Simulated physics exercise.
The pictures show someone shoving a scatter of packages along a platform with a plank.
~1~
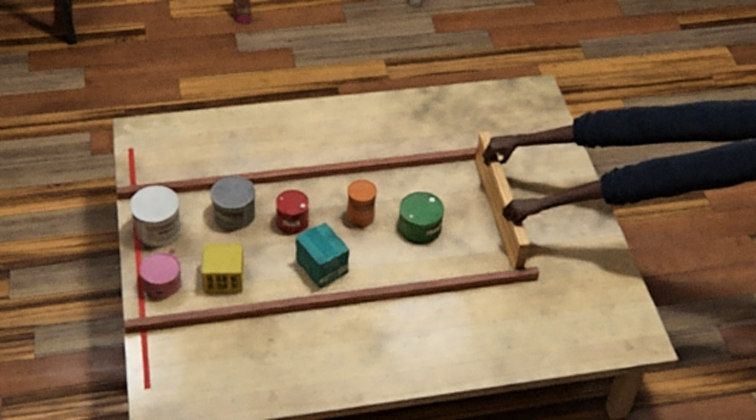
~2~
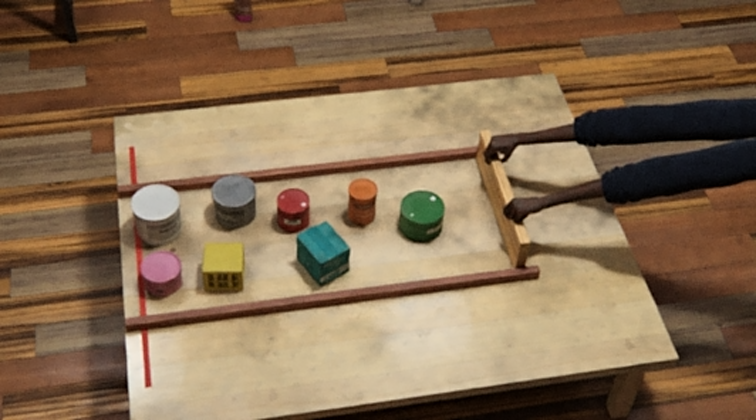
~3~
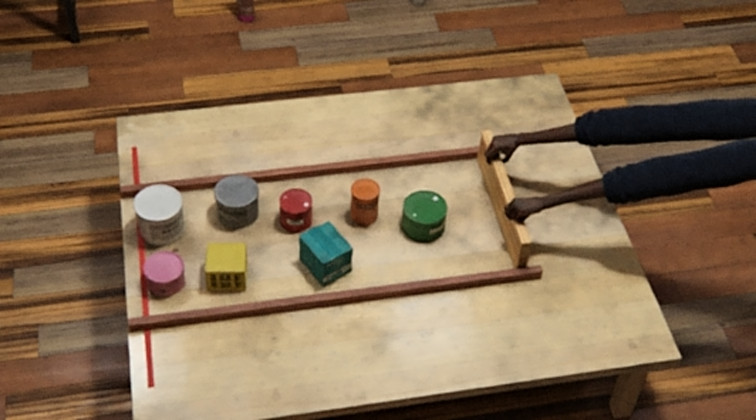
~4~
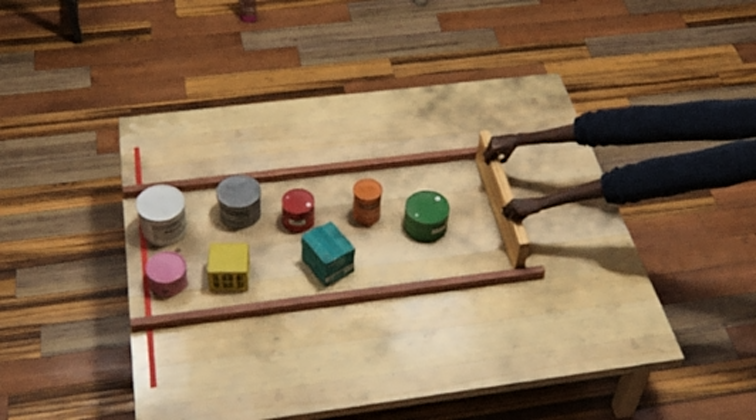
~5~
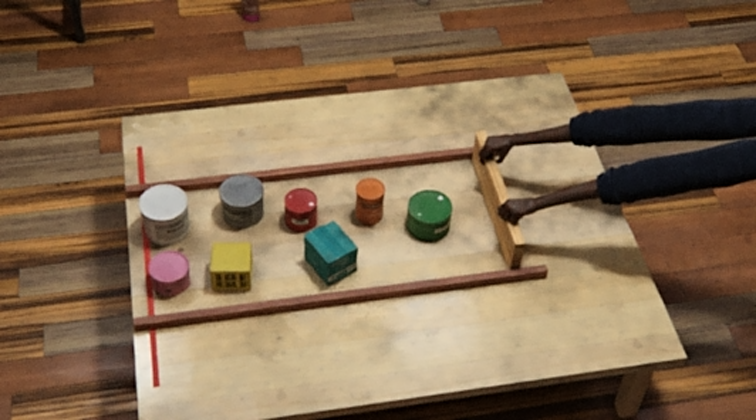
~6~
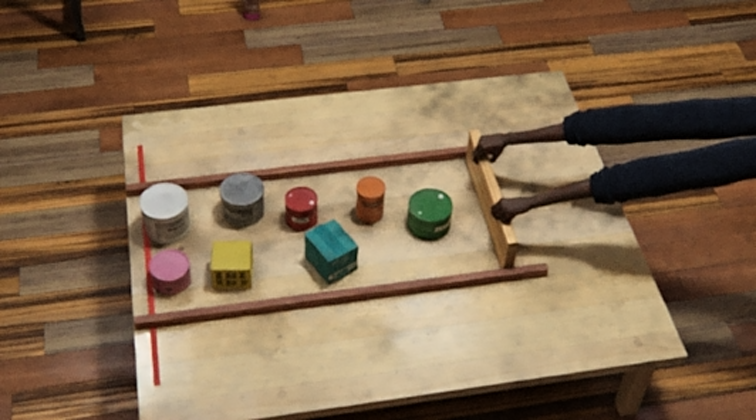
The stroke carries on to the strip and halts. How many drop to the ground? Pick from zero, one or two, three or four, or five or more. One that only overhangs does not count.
The number that fall off is five or more.
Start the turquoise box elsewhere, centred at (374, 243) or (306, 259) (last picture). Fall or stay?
Place by place, it goes over; tumbles off.
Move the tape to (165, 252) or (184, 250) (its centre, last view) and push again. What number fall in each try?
The counts: 4 and 3.
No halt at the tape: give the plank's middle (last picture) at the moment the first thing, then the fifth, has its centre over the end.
Near (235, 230) and (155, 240).
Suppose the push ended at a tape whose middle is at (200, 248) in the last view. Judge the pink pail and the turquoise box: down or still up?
The pink pail is lost, the turquoise box does not fall.
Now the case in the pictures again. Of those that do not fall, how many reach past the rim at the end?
Overhanging: 1.
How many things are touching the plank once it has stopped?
The number is 1.
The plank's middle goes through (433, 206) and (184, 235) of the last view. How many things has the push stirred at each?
By then 1, and 8.
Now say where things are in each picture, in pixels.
In the first frame, pink pail (161, 275); white pail (157, 217); yellow crate (223, 268); plank (501, 200); tape (138, 258).
In the second frame, white pail (157, 216); red canister (293, 210).
In the third frame, yellow crate (227, 266); turquoise box (326, 253).
In the fourth frame, pink pail (167, 274); grey pail (240, 202).
In the fifth frame, white pail (165, 216); plank (497, 199).
In the sixth frame, pink pail (171, 272); white pail (166, 214); yellow crate (232, 265); plank (490, 199); tape (148, 255).
A little later, none off yet; pink pail at rest near (171, 272); white pail at rest near (166, 214); yellow crate at rest near (232, 265).
Next, none off yet; pink pail tilted a little near (111, 285); white pail shifted about its own width near (129, 215); yellow crate shifted well along near (153, 280).
When it is over, the number that fall off is five or more; down, green canister, turquoise box, red canister, grey pail, yellow crate, white pail and pink pail.
